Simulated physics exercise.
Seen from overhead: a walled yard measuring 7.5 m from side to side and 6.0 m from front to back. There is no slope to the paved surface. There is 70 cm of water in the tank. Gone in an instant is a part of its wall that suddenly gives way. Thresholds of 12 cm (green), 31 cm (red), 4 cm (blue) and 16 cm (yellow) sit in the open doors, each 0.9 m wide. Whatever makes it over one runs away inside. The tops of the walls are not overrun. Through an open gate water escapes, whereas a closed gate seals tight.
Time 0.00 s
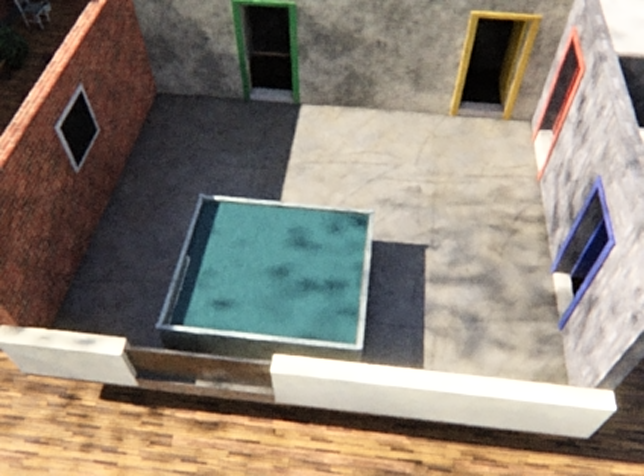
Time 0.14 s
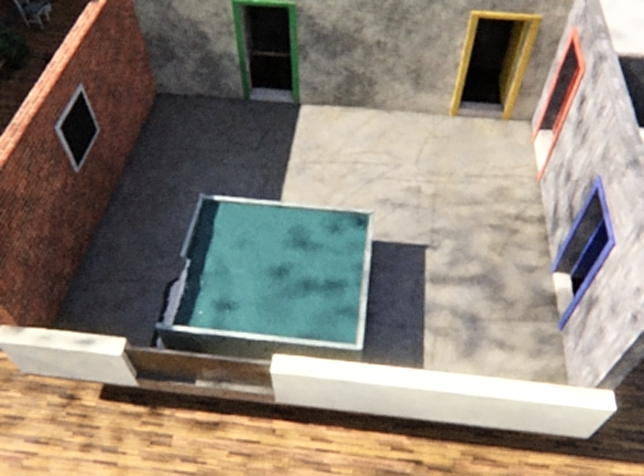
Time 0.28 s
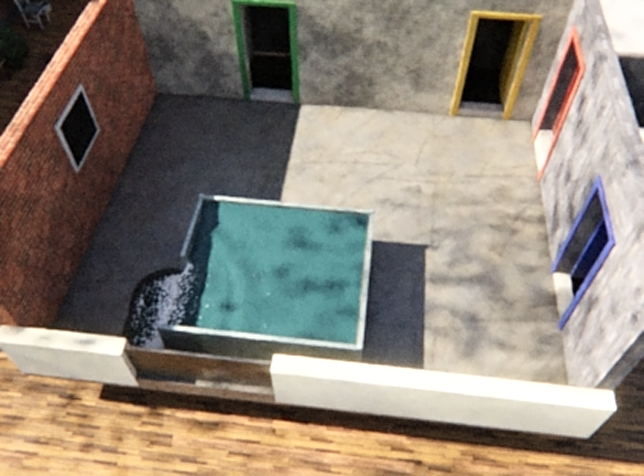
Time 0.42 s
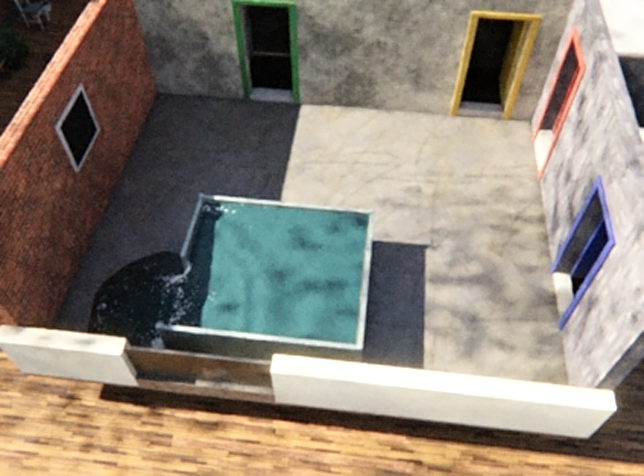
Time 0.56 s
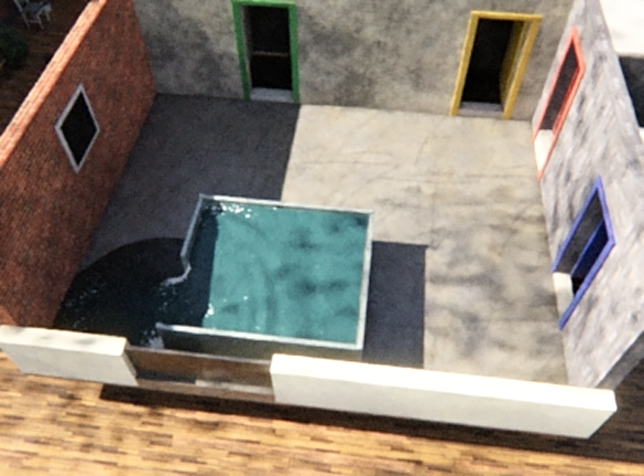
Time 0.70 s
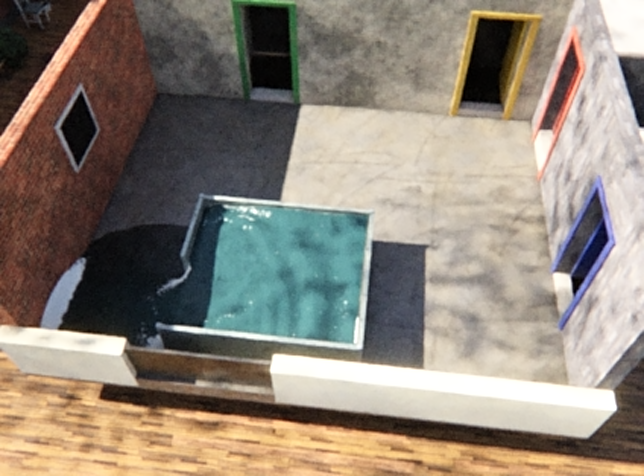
The video shows a walled yard seen from above with a still tank of teal water; the tank's left side breaks open, and water pours out, spreading in a dark pool across the paving to the brick wall.
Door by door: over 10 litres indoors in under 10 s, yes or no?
Green door: Yes, red door: No, blue door: Yes, yellow door: No.
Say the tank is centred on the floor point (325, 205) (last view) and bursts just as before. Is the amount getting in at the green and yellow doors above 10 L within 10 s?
So the green door keeps within it and the yellow door keeps within it.
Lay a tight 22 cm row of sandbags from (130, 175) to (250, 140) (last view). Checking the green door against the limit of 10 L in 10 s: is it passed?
Then, at green, the limit is respected.
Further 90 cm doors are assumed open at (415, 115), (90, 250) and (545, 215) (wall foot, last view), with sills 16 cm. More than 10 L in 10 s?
The first one doesn't reach it, the second one exceeds it, and the third one doesn't reach it.
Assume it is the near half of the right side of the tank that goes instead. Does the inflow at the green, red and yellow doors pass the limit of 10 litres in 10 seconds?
Then: Green not over, red not over, yellow above.
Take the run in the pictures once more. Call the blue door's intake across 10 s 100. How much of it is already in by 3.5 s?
By that time, around 0 per cent.
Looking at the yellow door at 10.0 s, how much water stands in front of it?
Close to 14.0 cm of depth.
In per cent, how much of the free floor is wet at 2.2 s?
Covered: Roughly 20 %.
After 1.4 s water covers 10 % of the floor and is deepest (63 cm) near (46, 341); green door not reached, red door not reached, blue door not reached, yellow door not reached.
After 2.2 s water covers 20 % of the floor and is deepest (57 cm) near (41, 352); green door not reached, red door not reached, blue door not reached, yellow door not reached.
After 3.5 s water covers 45 % of the floor and is deepest (37 cm) near (125, 361); green door 22 cm at the sill, 5 L in, red door not reached, blue door not reached, yellow door not reached.
After 6.0 s water covers 70 % of the floor and is deepest (26 cm) near (153, 104); green door 19 cm at the sill, 60 L in, red door 17 cm at the sill, 0 L in, blue door 4 cm at the sill, 0 L in, yellow door 6 cm at the sill, 0 L in.
After 10.0 s water covers 95 % of the floor and is deepest (19 cm) near (454, 398); green door 12 cm at the sill, 87 L in, red door 16 cm at the sill, 0 L in, blue door 8 cm at the sill, 31 L in, yellow door 14 cm at the sill, 1 L in.
